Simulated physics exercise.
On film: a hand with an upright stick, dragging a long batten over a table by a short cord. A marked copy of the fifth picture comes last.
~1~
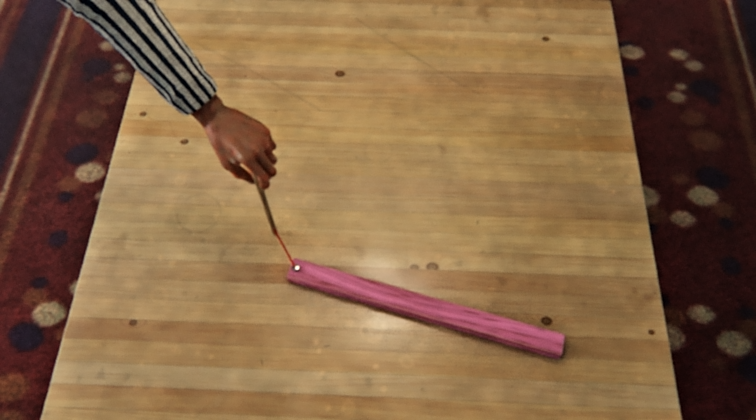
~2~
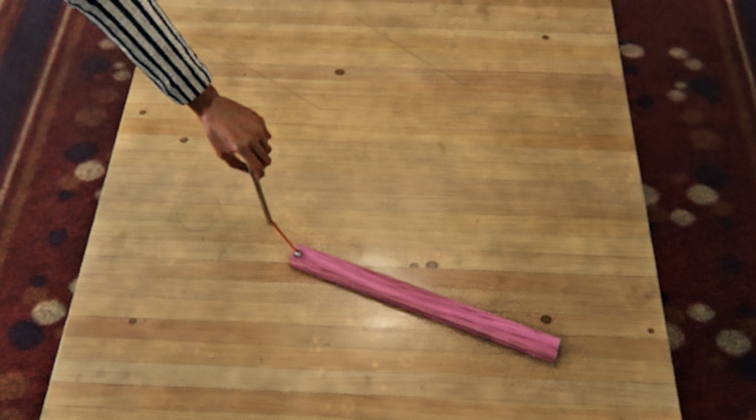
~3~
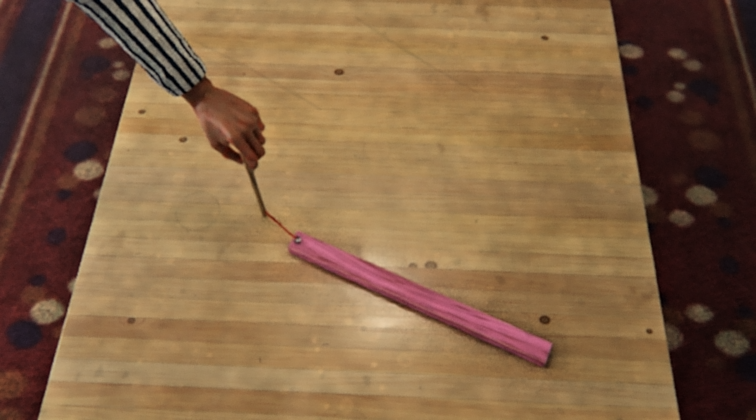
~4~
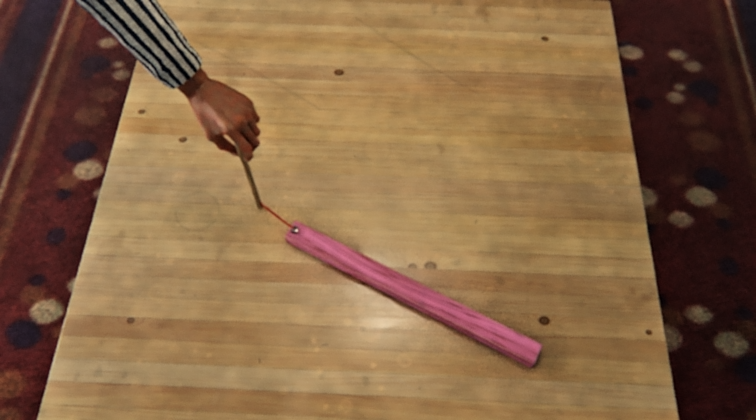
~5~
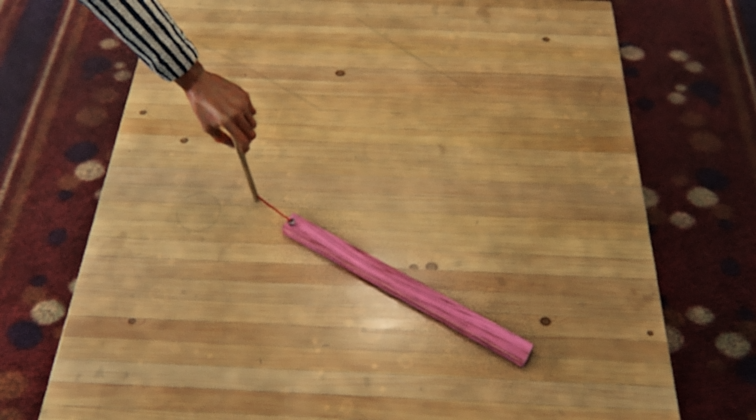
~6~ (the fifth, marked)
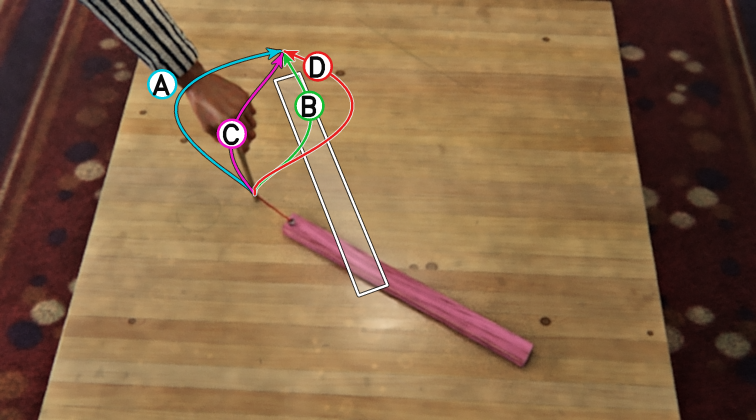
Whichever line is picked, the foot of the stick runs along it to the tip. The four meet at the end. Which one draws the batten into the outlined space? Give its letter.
Path C puts it in the outline.
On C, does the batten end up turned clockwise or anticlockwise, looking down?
On that path, clockwise.
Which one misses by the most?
Path D.
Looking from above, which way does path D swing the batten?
On that path, clockwise.
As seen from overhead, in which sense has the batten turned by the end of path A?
Clockwise.
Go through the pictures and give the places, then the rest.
In the first frame, pink batten (423, 305).
In the second frame, pink batten (421, 299).
In the third frame, pink batten (416, 294).
In the fourth frame, pink batten (408, 288).
In the fifth frame, pink batten (402, 284).
On the marked copy, A from (255, 195) via (176, 106) to (280, 51); B from (255, 195) via (310, 123) to (283, 52); C from (255, 195) via (239, 117) to (282, 54); D from (255, 195) via (348, 120) to (285, 51); the outline at (326, 174).
Taking C. A third of the way, foot of the stick (231, 143), middle of the batten (352, 244).
Two thirds of the way, foot of the stick (258, 91), middle of the batten (334, 211).
When it is over, foot of the stick (283, 52), middle of the batten (327, 176); it lies in the outline.
As for the rest, A leaves its middle at (291, 172); B leaves its middle at (350, 168); D leaves its middle at (362, 162).
